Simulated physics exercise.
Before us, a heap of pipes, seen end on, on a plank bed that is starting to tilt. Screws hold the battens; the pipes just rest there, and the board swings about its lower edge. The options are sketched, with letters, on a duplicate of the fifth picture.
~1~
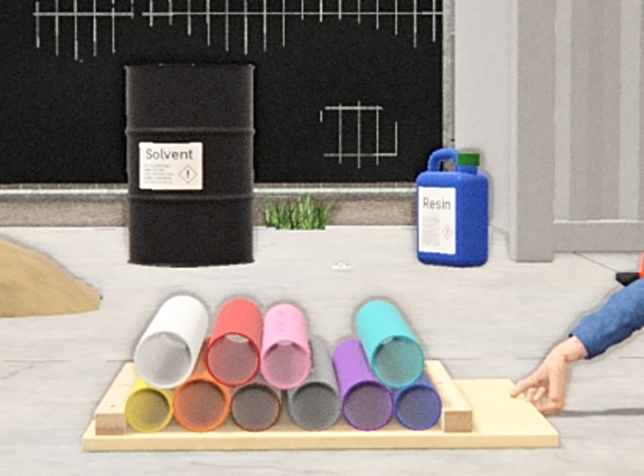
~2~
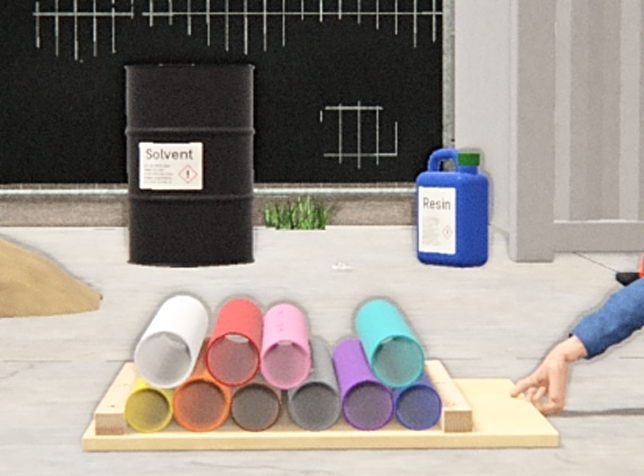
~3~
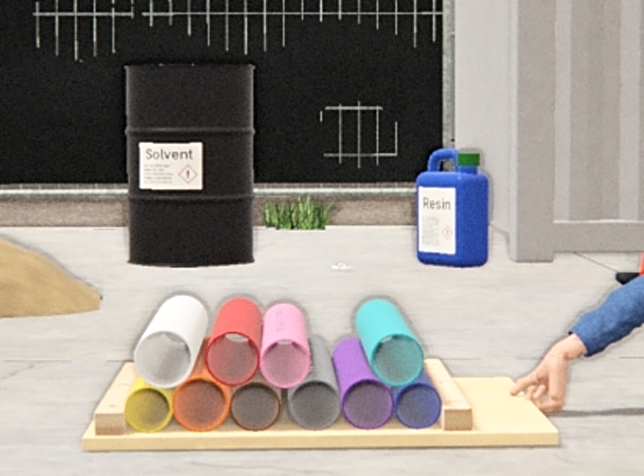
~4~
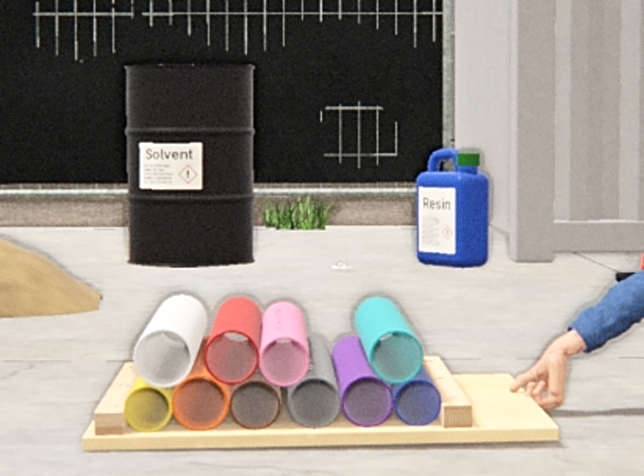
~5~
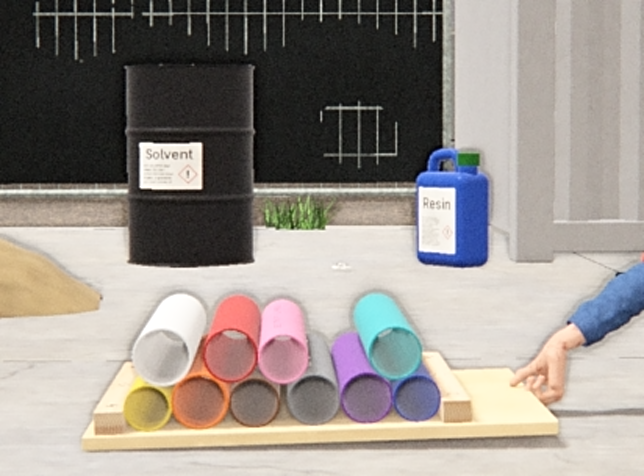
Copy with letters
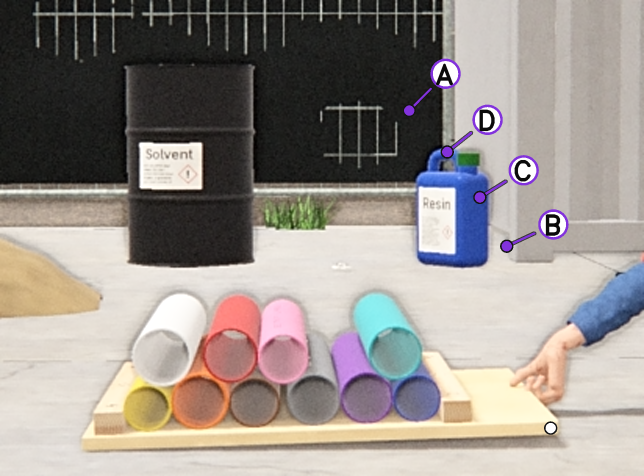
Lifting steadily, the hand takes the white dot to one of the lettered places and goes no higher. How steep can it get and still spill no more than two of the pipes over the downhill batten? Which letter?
At most to B.
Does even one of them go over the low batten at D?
Yes, at D.
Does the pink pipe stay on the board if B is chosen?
The pink pipe: Yes.
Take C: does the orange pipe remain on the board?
Yes, with C.
On the marked copy, A at (409, 111); B at (507, 246); C at (480, 197); D at (447, 152); the white dot at (550, 428).
Taking B. A third of the way, board at 16°.
Two thirds of the way, board at 25°.
When it is over, board at 25°, one over the low batten (white).
As for the rest, A four over the low batten (pink, red, turquoise, white); C three over the low batten (pink, red, white); D four over the low batten (pink, red, turquoise, white).
